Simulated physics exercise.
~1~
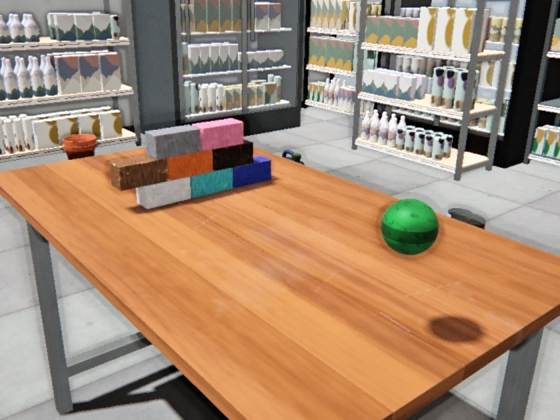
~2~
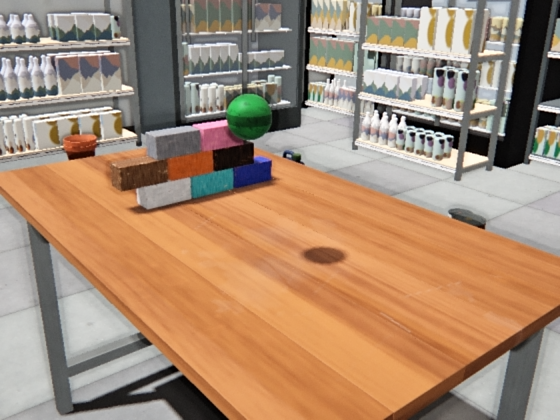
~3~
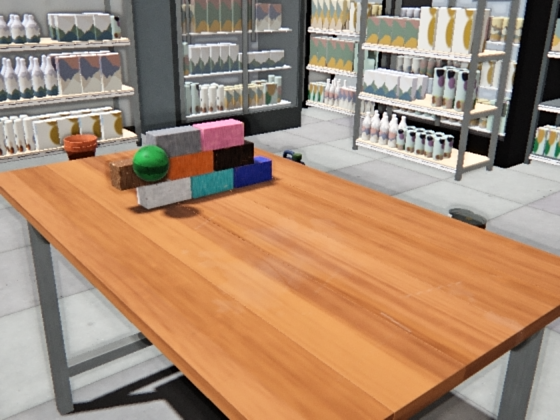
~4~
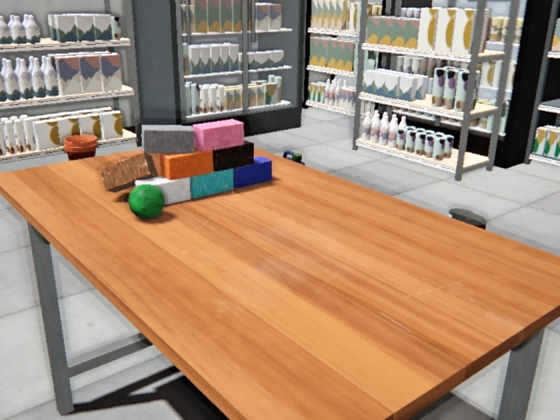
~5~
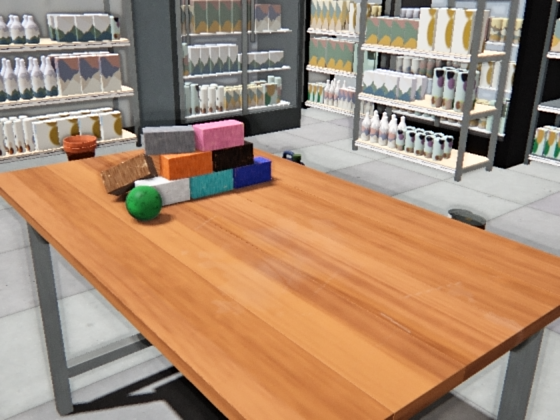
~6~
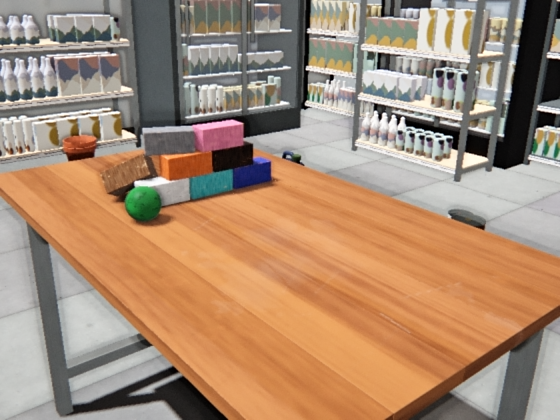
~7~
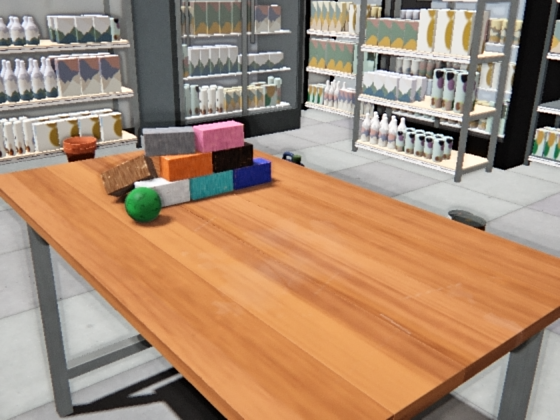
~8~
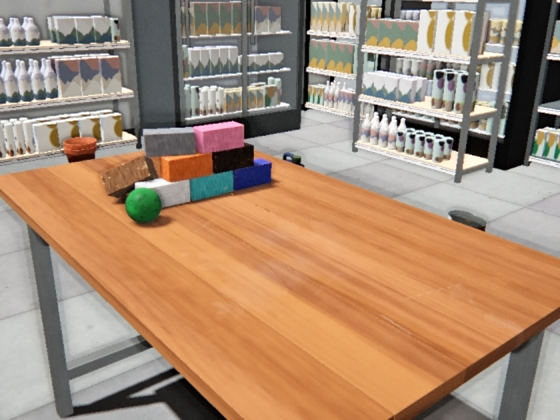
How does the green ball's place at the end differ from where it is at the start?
At the start the green ball is in the air above the right part of the table, away from the blocks. By the end it rests on the tabletop on the left, just in front of the left end of the stack.
